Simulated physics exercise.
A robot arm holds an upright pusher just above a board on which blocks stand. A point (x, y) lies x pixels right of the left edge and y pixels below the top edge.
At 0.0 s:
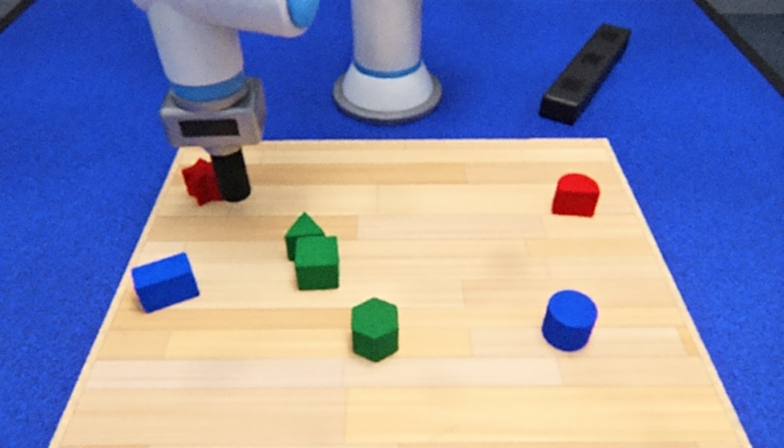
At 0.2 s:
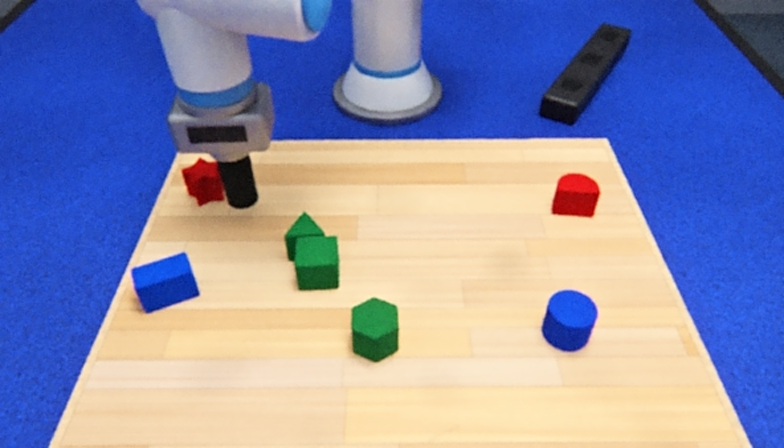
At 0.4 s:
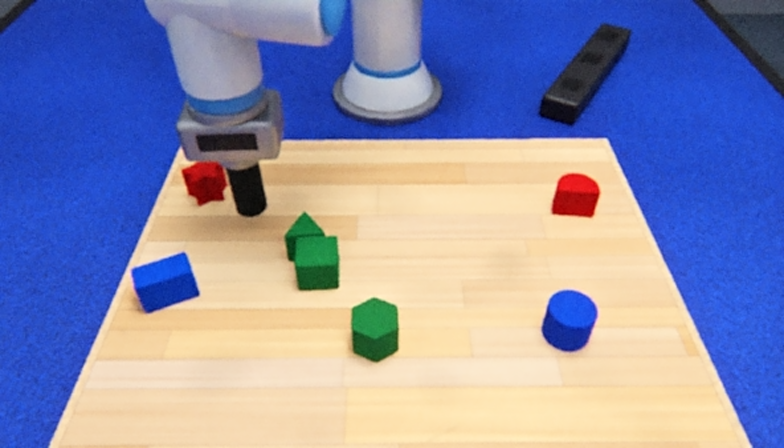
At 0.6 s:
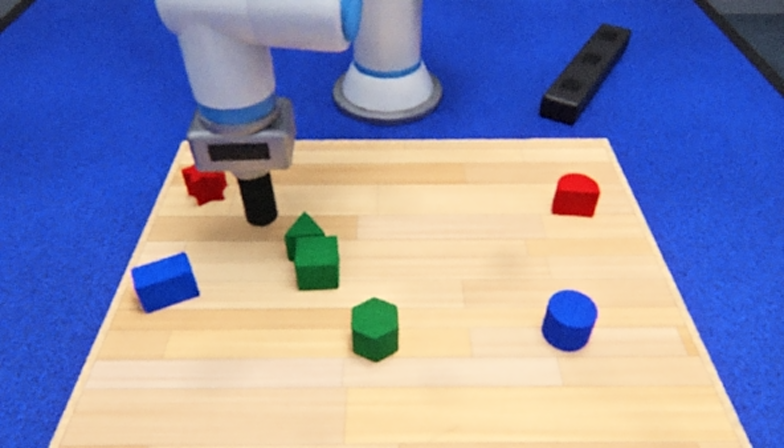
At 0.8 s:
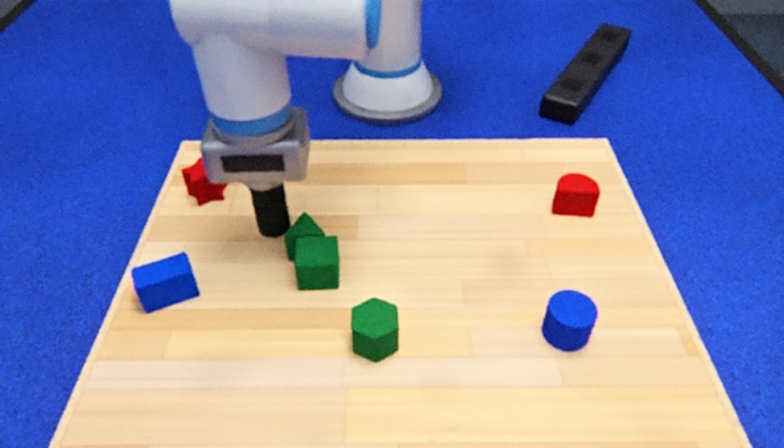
A light wooden board lies on a bright blue surface, seen from a raised, unmoving viewpoint in front. A red star and blue block sit at left, green triangular, square and hexagonal blocks near the middle, a red curved block and blue cylinder at right, with a black bar beyond. The white and grey robot arm moves its black pusher slightly rightward and nearer, from beside the star toward the green triangle, while every block stays still.
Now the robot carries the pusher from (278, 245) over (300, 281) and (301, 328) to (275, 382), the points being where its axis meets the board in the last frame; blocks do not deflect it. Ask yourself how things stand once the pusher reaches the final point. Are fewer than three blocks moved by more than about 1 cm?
Yes.
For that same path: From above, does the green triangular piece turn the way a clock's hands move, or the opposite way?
Anticlockwise.
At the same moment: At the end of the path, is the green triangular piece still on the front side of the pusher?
I expect not.
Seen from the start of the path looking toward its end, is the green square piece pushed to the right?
Final answer: No.
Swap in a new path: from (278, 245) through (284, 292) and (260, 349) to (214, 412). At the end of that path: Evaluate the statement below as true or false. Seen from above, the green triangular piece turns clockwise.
The claim does not hold.
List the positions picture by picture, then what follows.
Lower end of the pusher at (236, 193), tops of blocks, green triangular piece at (304, 226), green square piece at (316, 250), green hexagonal block at (375, 316), in the first frame.
Pusher at (243, 199), blocks as before, in the second frame.
Pusher at (252, 207), blocks as before, in the third frame.
Pusher at (262, 216), blocks as before, in the fourth frame.
Pusher at (275, 227), green triangular piece at (304, 226), green square piece at (316, 250), green hexagonal block at (375, 316), in the fifth frame.
What follows on the original path. One third of the way, pusher at (297, 264); green triangular piece at (320, 238), turned 50° anticlockwise; green square piece at (328, 271), turned 40° anticlockwise.
Two thirds of the way, pusher at (297, 312); green triangular piece at (319, 238), turned 50° anticlockwise; green square piece at (340, 287), turned 100° anticlockwise.
At the end, pusher at (270, 366); green triangular piece at (319, 238), turned 50° anticlockwise; green square piece at (340, 287), turned 100° anticlockwise; green hexagonal block not moved.
